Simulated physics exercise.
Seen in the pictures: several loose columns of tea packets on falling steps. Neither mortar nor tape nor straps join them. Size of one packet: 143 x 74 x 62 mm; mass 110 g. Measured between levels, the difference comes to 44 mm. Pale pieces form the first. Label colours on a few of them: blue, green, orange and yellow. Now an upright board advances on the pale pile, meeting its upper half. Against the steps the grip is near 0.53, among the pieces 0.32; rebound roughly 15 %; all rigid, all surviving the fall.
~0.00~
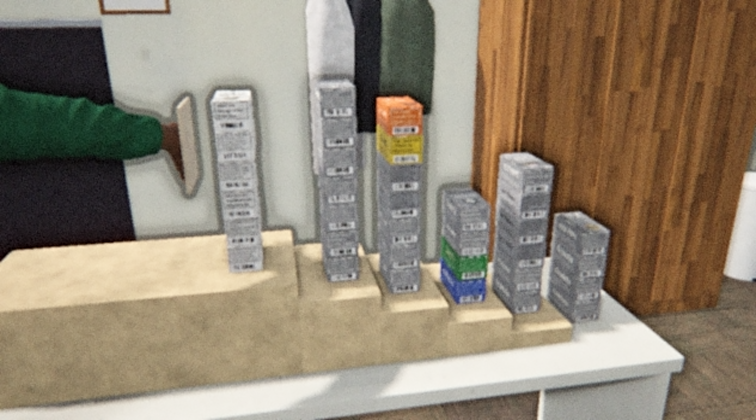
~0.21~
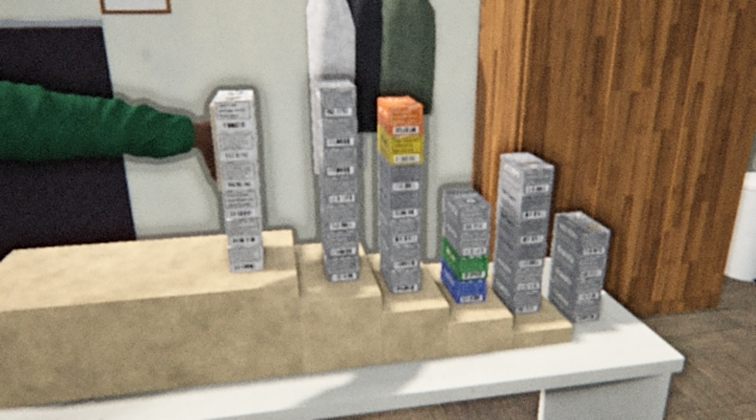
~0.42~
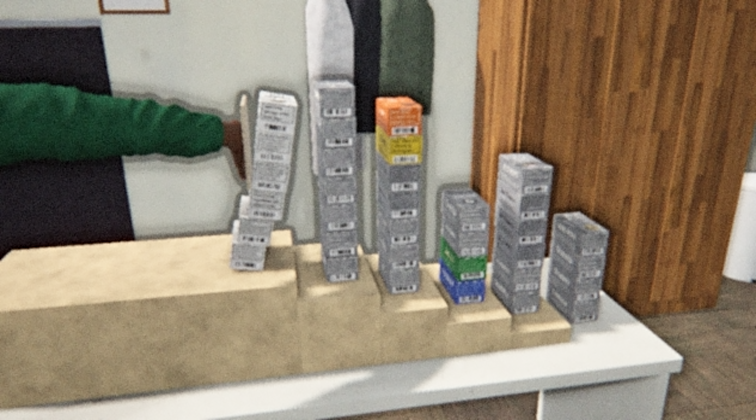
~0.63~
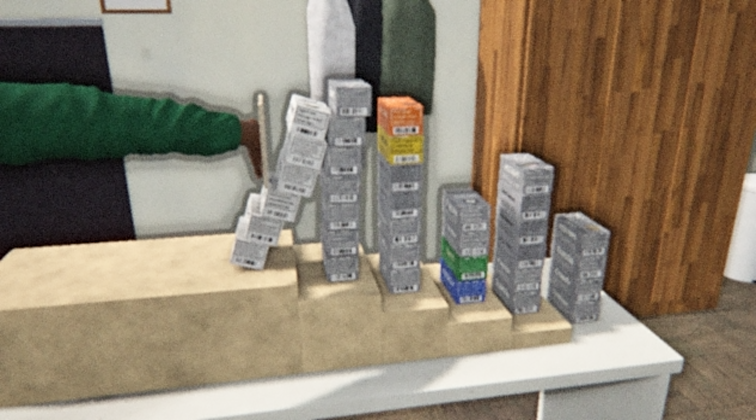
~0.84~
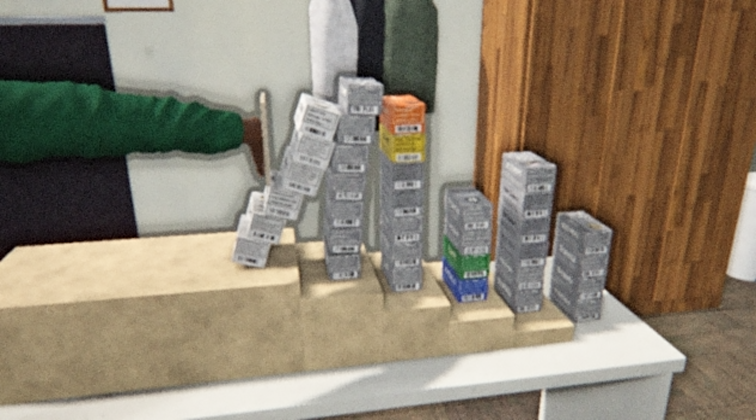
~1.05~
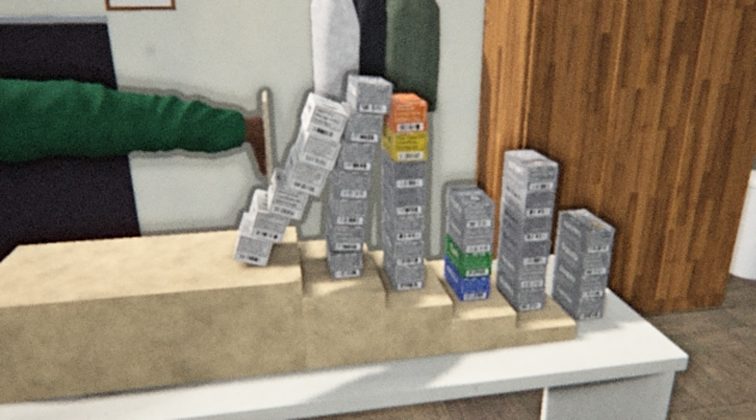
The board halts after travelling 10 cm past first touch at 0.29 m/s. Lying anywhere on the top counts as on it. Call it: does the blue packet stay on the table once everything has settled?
Once settled, the blue packet is not down.
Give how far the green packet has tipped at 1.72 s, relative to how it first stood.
At that moment, roughly 10 degrees.
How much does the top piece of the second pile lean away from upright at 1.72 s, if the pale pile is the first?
30°.
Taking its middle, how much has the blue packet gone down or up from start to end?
Rise: About 2 cm.
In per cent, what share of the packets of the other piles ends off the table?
Something close to 30 percent of them.
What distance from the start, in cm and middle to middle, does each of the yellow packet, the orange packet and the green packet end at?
I'd estimate yellow at 186 cm, orange at 164 cm and green at 12 cm.
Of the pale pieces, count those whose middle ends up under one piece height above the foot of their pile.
I count 5 of the pale pieces.
Around 1.72 s, 6 of the pale pile down; none of the 28 other packets off the table, 18 disturbed; blue packet tipped 11°; orange packet on its side.
Around 2.26 s, 6 of the pale pile down; 1 of the 28 other packets off the table; blue packet tipped 27°; yellow packet upside down.
Finally (3.1 s), 6 of the pale pile down; 9 of the 28 other packets off the table; blue packet tipped 35°; green packet tipped 42°, 8 cm lower; yellow packet 1.19 m lower. Seen by the last camera, middles, blue packet near (477, 269), green packet near (504, 278).
